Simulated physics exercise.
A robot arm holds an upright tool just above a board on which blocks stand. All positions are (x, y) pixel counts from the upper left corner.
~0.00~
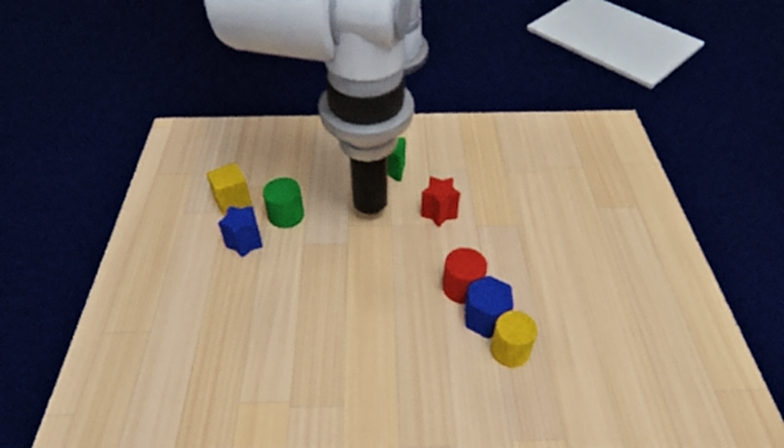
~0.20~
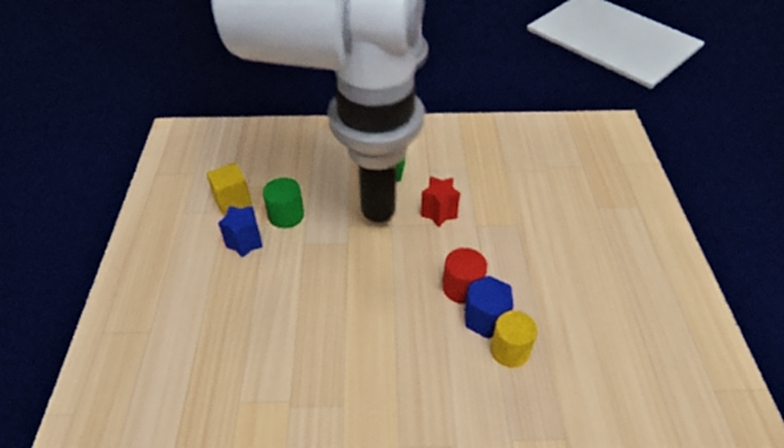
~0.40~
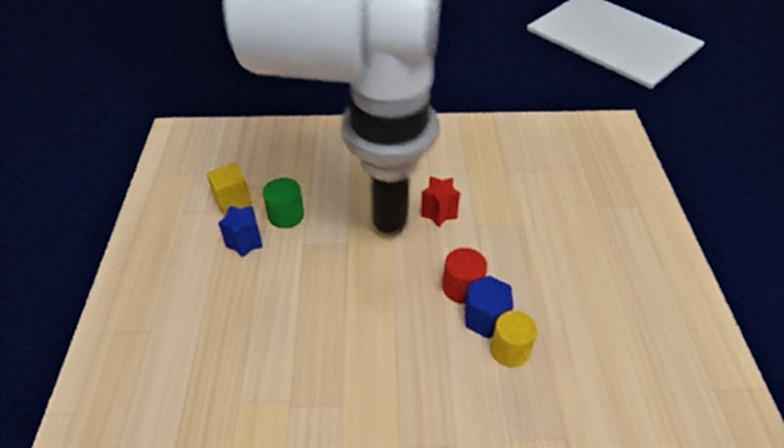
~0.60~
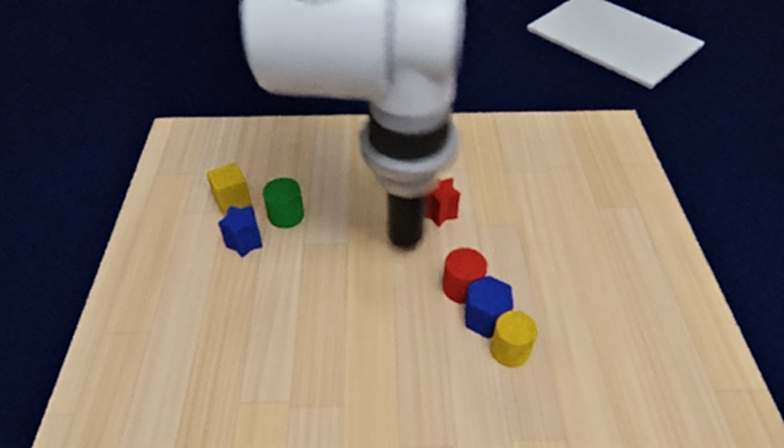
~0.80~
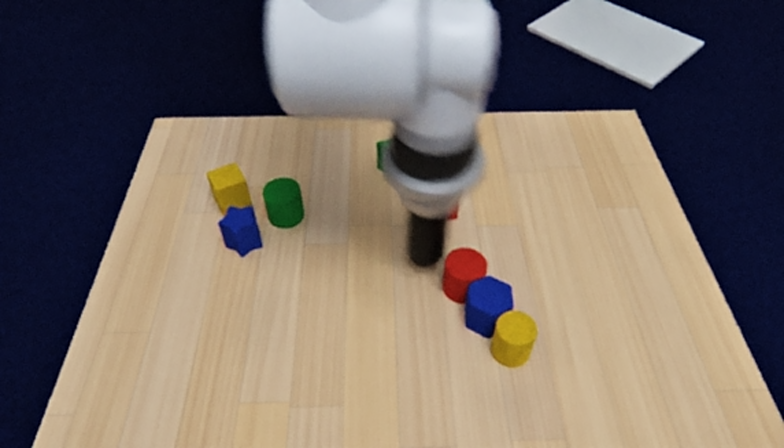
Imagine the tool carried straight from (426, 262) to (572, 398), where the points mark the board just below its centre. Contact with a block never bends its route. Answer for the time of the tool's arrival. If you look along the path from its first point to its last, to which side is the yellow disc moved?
Right.
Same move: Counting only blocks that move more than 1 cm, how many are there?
At least three of them.
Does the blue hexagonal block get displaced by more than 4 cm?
I'd say yes.
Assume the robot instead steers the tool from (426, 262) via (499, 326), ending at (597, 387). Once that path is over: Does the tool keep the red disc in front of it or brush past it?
My prediction: No longer in front.
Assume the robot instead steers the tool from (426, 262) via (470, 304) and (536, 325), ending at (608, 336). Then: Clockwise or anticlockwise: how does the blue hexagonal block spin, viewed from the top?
The twist is clockwise.
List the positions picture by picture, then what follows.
In the first frame, lower end of the tool (370, 202), tops of blocks, red star (441, 187), red disc (466, 263), blue hexagonal block (491, 294), yellow disc (517, 327).
In the second frame, tool (379, 209), blocks as before.
In the third frame, tool (390, 220), blocks as before.
In the fourth frame, tool (406, 235), blocks as before.
In the fifth frame, tool (426, 253), red star hidden, red disc (466, 263), blue hexagonal block (491, 294), yellow disc (517, 327).
What follows on the original path. One third of the way, tool (471, 293); red disc (516, 287); blue hexagonal block (533, 325), turned 25° clockwise; yellow disc (543, 364).
Two thirds of the way, tool (521, 339); red disc (547, 294); blue hexagonal block (566, 351), turned 30° clockwise; yellow disc (557, 393).
At the end, tool (576, 389); red star not moved; red disc (547, 294); blue hexagonal block (631, 402), turned 20° clockwise; yellow disc (566, 413).
